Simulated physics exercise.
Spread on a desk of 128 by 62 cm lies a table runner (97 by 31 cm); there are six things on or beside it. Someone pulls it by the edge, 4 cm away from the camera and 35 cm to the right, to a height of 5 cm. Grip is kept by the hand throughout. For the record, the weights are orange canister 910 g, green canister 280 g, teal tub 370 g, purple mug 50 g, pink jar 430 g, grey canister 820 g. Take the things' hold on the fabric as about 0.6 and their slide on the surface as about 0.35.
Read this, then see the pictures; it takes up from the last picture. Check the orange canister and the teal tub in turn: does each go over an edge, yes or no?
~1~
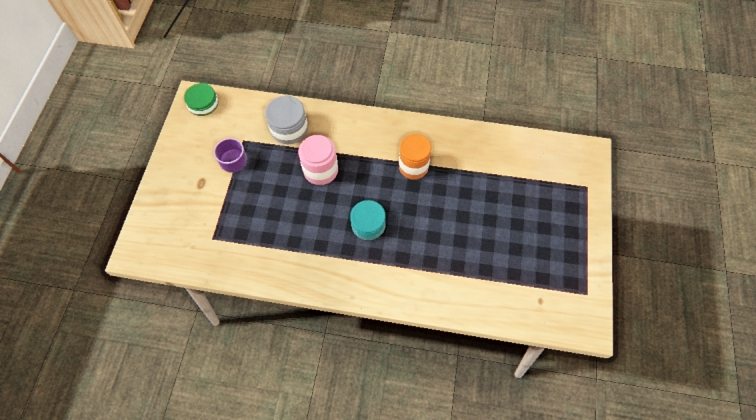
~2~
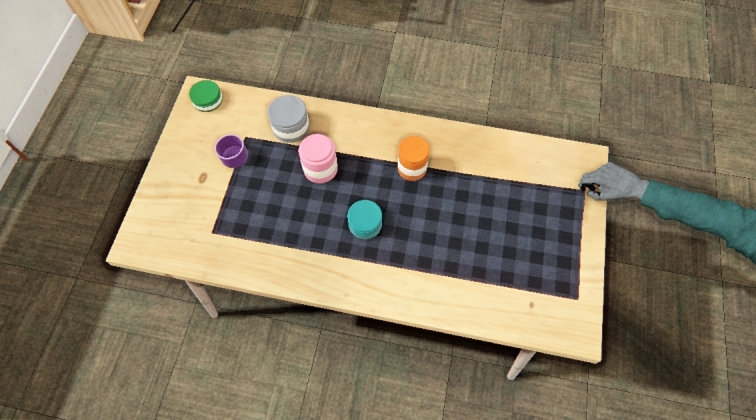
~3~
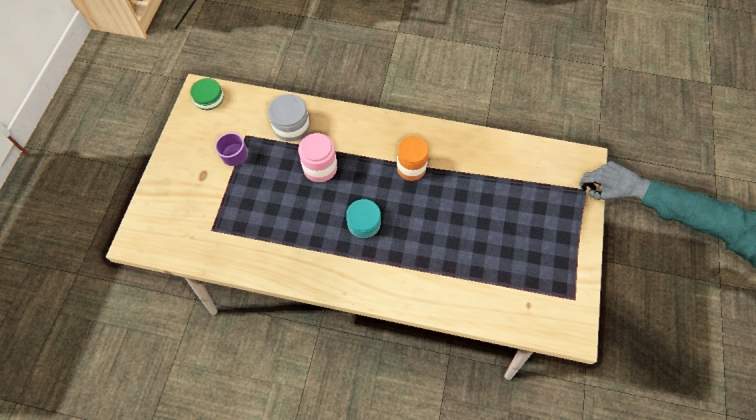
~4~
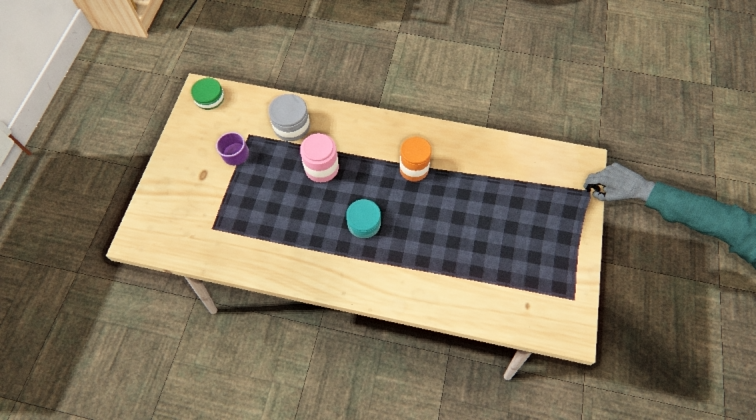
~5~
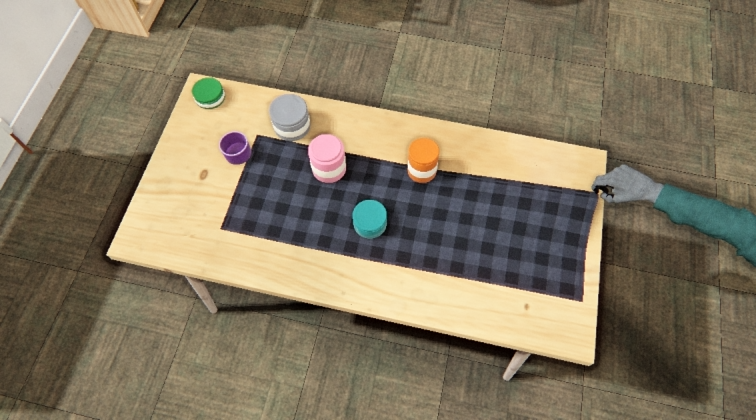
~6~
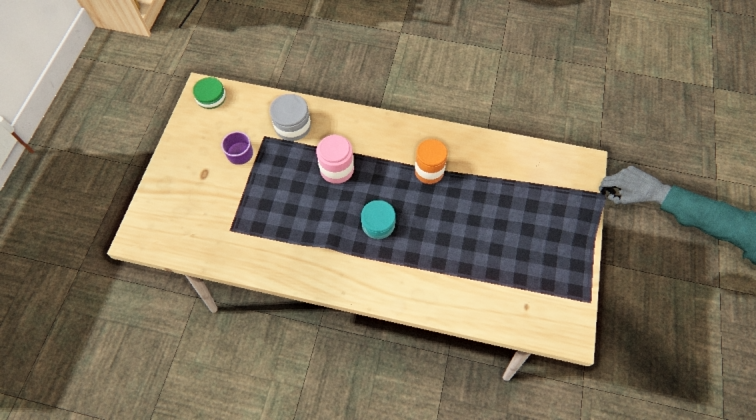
Checked: Orange canister - no; teal tub - no.
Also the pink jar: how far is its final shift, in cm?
The pink jar ends 35 cm from its start.
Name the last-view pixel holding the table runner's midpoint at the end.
The middle ends up near pixel (530, 226).
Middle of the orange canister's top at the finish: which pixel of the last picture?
Roughly (556, 165).
Next, 90 % of the table runner is still over the top; orange canister 15 cm off its start, teal tub 14 cm off its start, pink jar 14 cm off its start.
Then, 80 % of the table runner is still over the top; orange canister 27 cm off its start, teal tub 25 cm off its start, pink jar 25 cm off its start.
After that, 70 % of the table runner is still over the top; orange canister 34 cm off its start at (542, 164), teal tub 32 cm off its start at (485, 227), pink jar 32 cm off its start at (437, 158).
Later, 70 % of the table runner is still over the top; orange canister 38 cm off its start, teal tub 36 cm off its start, pink jar 36 cm off its start.
At the end, 70 % of the table runner is still over the top; orange canister 38 cm off its start at (556, 165), teal tub 36 cm off its start at (499, 228), pink jar 36 cm off its start at (451, 159), purple mug 1 cm off its start at (236, 144).
